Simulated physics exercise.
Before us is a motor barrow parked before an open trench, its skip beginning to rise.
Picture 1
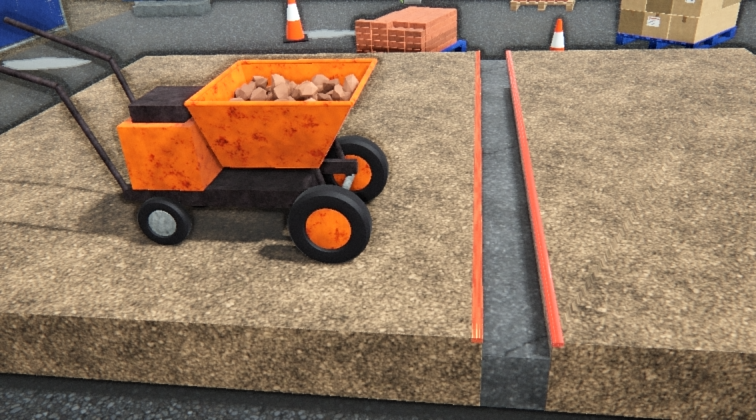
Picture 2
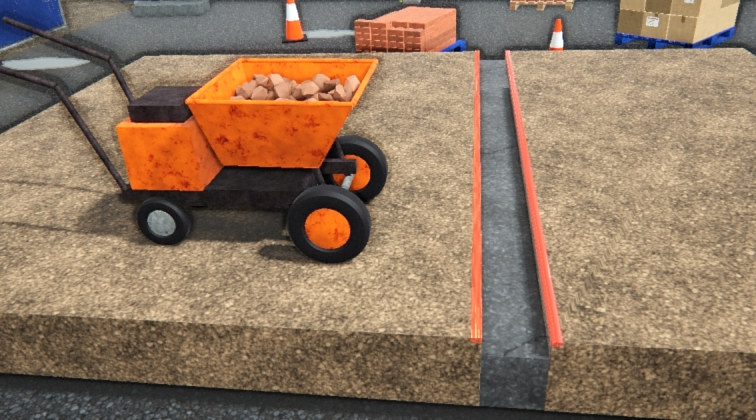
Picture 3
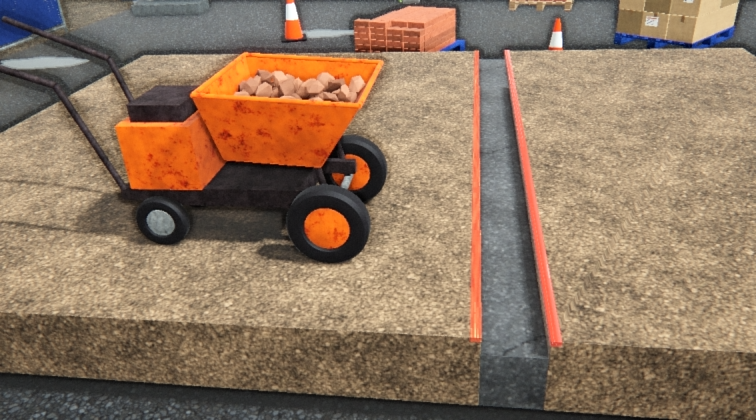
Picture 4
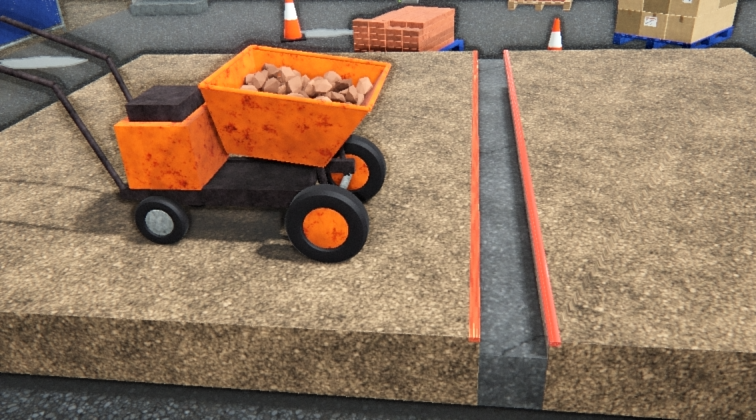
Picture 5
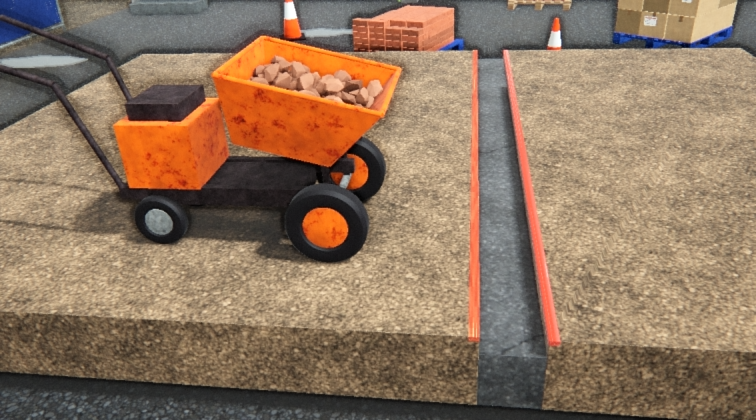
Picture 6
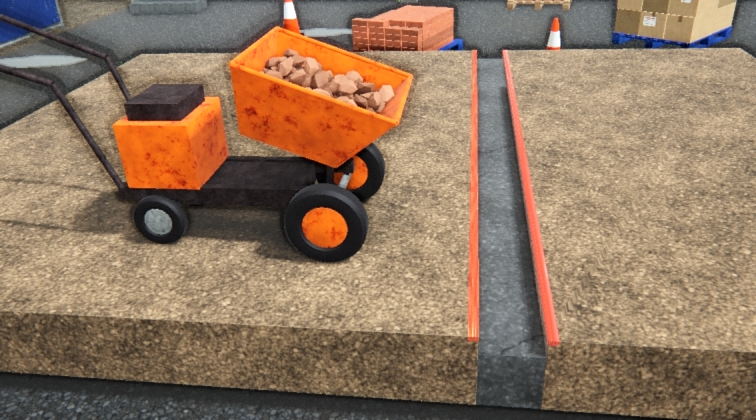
Orange motor barrow loaded with reddish rubble standing beside a narrow red-edged trench, its skip slowly tilting forward to the right.
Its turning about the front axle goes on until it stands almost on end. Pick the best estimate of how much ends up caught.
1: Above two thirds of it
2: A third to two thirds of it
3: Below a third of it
Answer: 2.
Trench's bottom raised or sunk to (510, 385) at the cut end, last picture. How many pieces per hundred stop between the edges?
That would give roughly 90 percent.
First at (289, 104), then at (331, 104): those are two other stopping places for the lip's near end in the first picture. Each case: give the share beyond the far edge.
Try 1: 0 %. Try 2: 0 %.
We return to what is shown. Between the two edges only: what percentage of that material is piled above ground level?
Roughly 45 percent of them.
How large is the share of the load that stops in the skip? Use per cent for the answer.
25 %, about.
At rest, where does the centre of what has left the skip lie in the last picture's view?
About pixel (502, 231).
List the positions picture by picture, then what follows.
Lip of the skip near (351, 104), level; top of the load near (285, 93), lumps of rubble; first edge of the trench near (477, 295); far edge near (551, 299), the trench under half as wide as the skip, and shallow for its width, in the first frame.
Lip of the skip near (352, 105), level; top of the load near (286, 92), in the second frame.
Lip of the skip near (359, 106), tipped barely; top of the load near (278, 98), in the third frame.
Lip of the skip near (368, 110), tipped a little; top of the load near (277, 92), in the fourth frame.
Lip of the skip near (381, 115), tipped a little; top of the load near (287, 86), in the fifth frame.
Lip of the skip near (396, 123), tipped clearly; top of the load near (299, 82); first edge of the trench near (474, 294); far edge near (547, 297), in the sixth frame.
Shortly afterwards, skip tipped steeply; the whole lot in the skip.
Next, skip tipped right over; the bulk in the skip; only a few short of the trench; a little in or heaped over the trench; only a few falling.
Some moments later, skip tipped right over; near a quarter in the skip; a little short of the trench; near half in or heaped over the trench; a little beyond it.
In the end, skip tipped right over; near a quarter in the skip; a little short of the trench; near two thirds in or heaped over the trench; a little beyond it.
